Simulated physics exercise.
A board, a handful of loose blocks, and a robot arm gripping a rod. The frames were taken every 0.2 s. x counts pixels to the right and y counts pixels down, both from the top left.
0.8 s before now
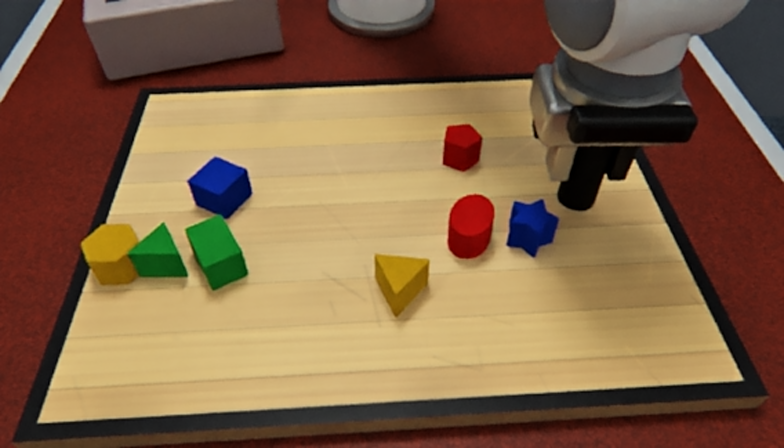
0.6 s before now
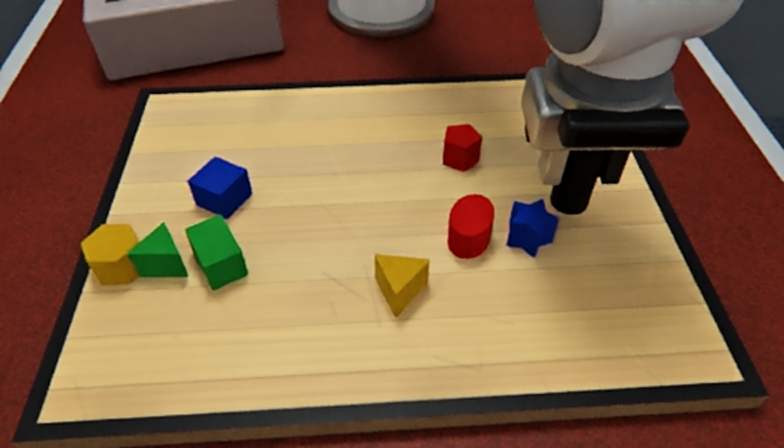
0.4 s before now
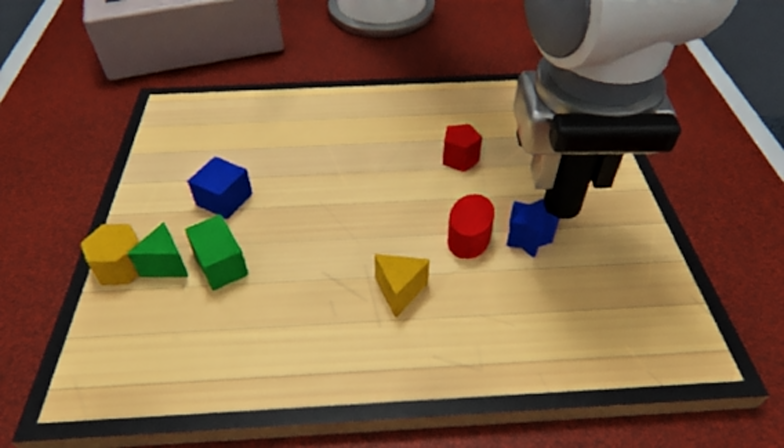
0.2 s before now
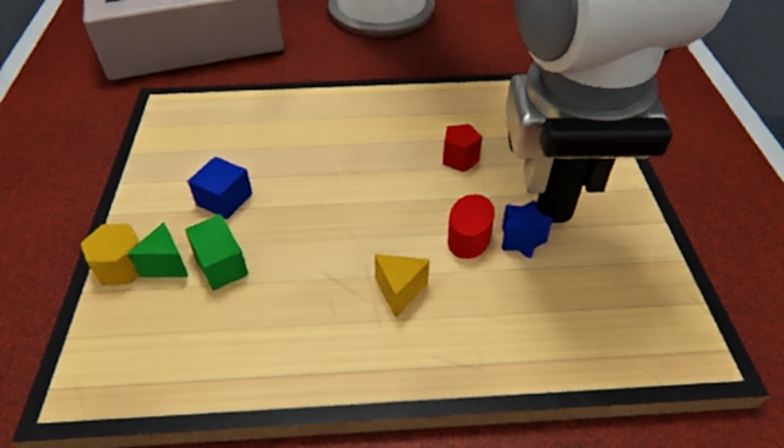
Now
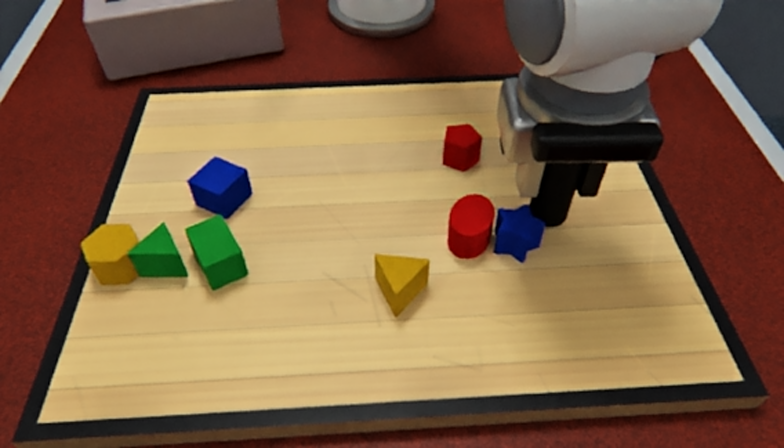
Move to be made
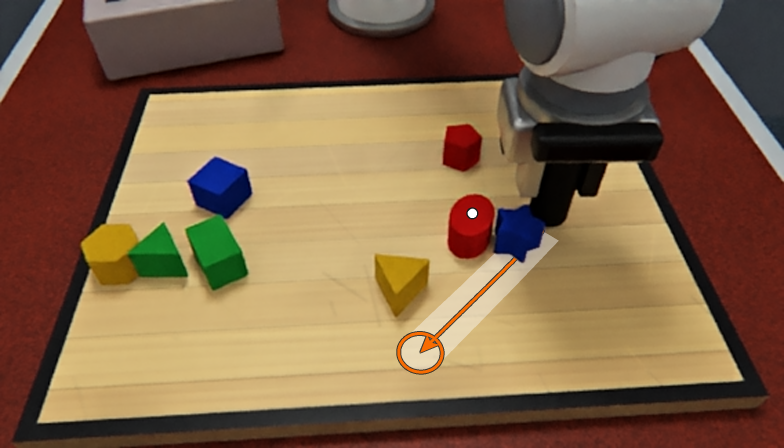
Robot arm moving a black rod left and slightly down, nudging the blue star left toward the red block on a wooden board.
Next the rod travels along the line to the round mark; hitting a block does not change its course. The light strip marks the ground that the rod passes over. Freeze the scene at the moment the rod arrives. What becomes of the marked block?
Here the marked block moves off its spot.
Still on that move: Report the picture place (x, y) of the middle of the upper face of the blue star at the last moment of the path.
It should be at (448, 256) by then.
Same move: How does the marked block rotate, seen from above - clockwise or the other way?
Viewed from above: Clockwise.
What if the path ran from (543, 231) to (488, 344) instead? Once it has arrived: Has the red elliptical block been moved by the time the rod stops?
Yes, I think so.
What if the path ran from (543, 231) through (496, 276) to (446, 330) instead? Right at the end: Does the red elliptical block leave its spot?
Final answer: Yes.
The line goes from (543, 231) to (420, 352); the dot is on the red elliptical block.
On the path given first. One third of the way, rod (510, 251); red elliptical block (441, 218), turned 30° clockwise; blue star (466, 245), turned 50° clockwise.
Two thirds of the way, rod (469, 291); red elliptical block (439, 219), turned 40° clockwise; blue star (448, 256), turned 85° clockwise.
At the end, rod (421, 336); yellow triangle unmoved; red elliptical block (439, 219), turned 40° clockwise; blue star (448, 256), turned 90° clockwise.
